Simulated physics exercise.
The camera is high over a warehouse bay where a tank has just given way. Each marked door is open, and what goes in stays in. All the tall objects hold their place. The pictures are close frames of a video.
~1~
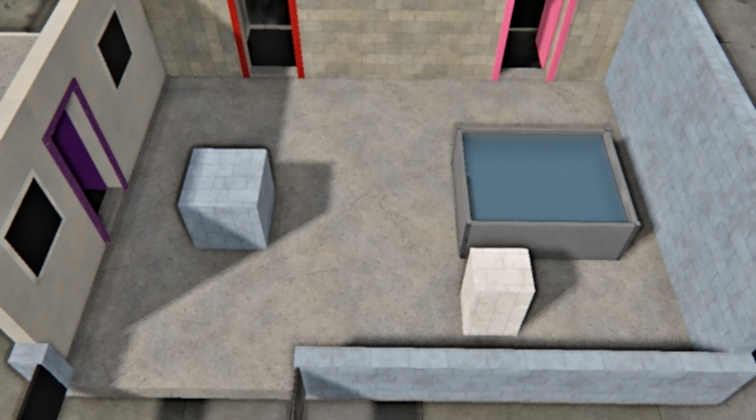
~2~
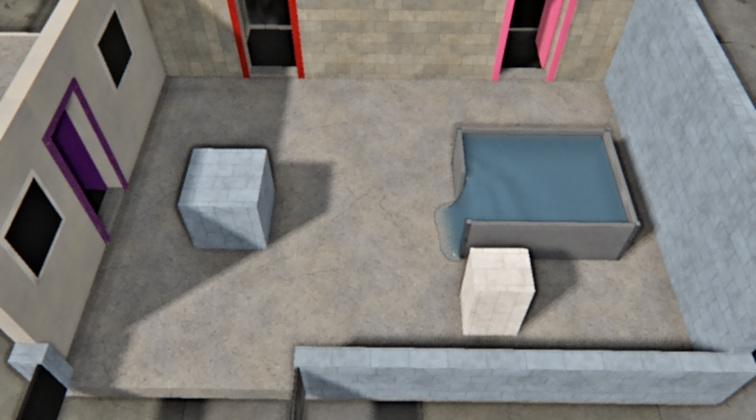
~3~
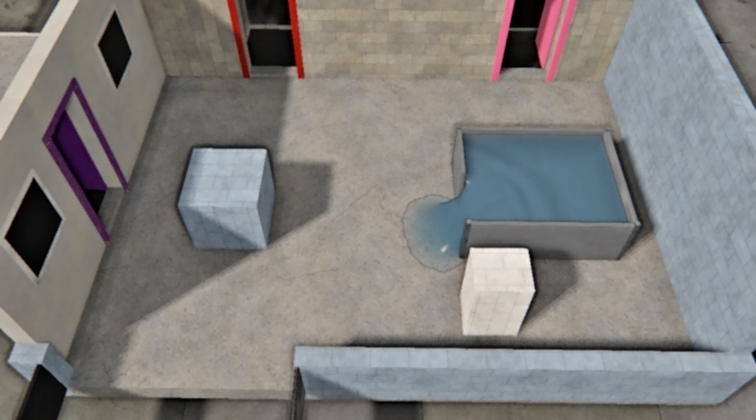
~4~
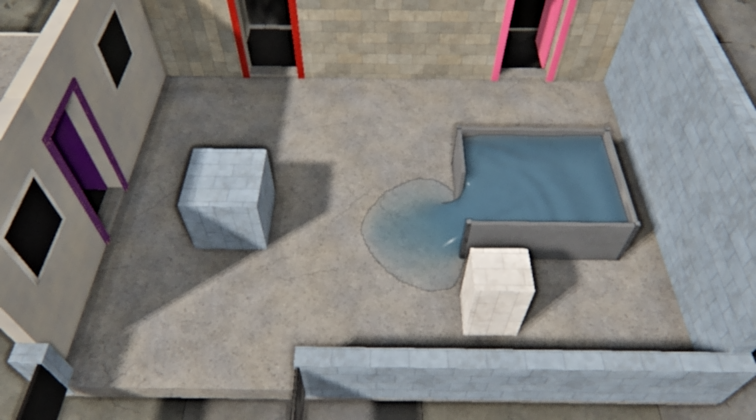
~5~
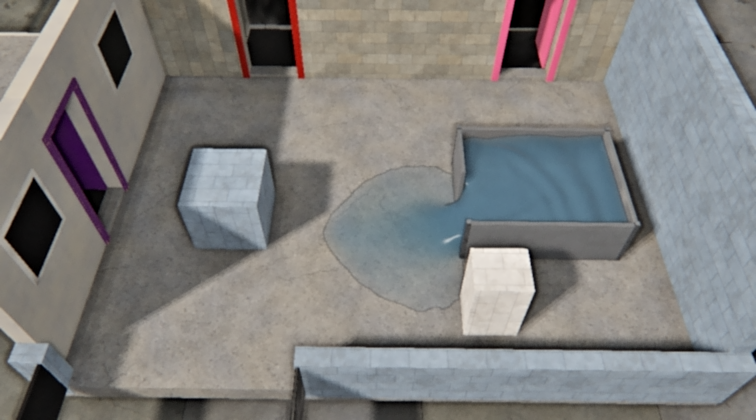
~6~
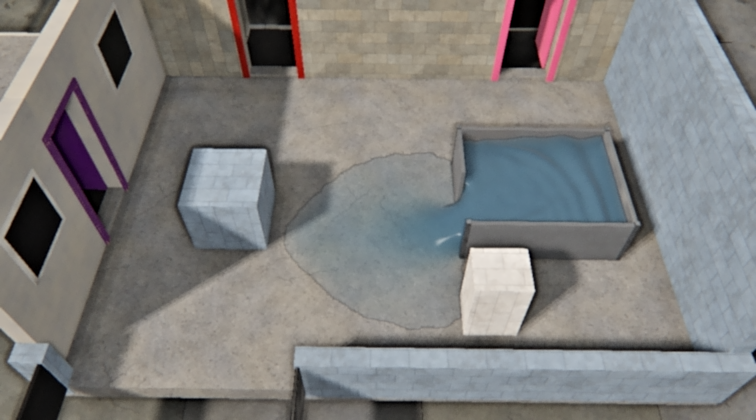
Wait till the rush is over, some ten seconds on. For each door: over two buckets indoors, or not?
In the end: The purple door admits no more than that; the red door lets in a lot; the pink door admits no more than that.
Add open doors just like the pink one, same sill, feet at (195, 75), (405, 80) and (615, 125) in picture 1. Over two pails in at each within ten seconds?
As listed: Passes that mark, keeps below it, holds.
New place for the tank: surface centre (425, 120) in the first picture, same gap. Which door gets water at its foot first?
First comes the purple door.
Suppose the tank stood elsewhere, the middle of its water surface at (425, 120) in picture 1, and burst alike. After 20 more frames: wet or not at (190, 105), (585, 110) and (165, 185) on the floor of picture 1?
In that order: Covered, dry, flooded.
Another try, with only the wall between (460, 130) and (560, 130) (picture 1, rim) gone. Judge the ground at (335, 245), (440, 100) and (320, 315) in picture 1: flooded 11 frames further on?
As listed: Free of water, wet, dry.
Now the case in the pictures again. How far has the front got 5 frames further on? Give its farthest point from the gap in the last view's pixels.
Roughly at (145, 283).
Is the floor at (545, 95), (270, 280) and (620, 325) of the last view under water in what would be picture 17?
As listed: Not flooded, flooded, dry.
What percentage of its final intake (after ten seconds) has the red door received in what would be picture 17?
Near 0 in a hundred.
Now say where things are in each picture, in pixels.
The first picture shows still water in the water tank at (541, 177).
In the second picture, water pours out at (463, 221) and has run to (447, 207).
In the third picture, the front is at (408, 216), out from the gap at (463, 222).
In the fourth picture, water pours out at (463, 222) and has run to (369, 221).
In the fifth picture, the front is at (332, 240), out from the gap at (463, 222).
In the sixth picture, water pours out at (463, 222) and has run to (291, 243).
A moment on, water covers 30 % of the floor; the purple door not reached, the red door not reached, the pink door not reached.
Next, water covers 45 % of the floor; the purple door not reached, the red door not reached, the pink door not reached.
Then, water covers 50 % of the floor; the purple door wet at the sill, nothing in, the red door under two buckets in, the pink door not reached.
Later, water covers 60 % of the floor; the purple door wet at the sill, nothing in, the red door over two buckets in, the pink door not reached.
In the end, water covers 75 % of the floor; the purple door wet at the sill, nothing in, the red door over two buckets in, the pink door wet at the sill, nothing in.
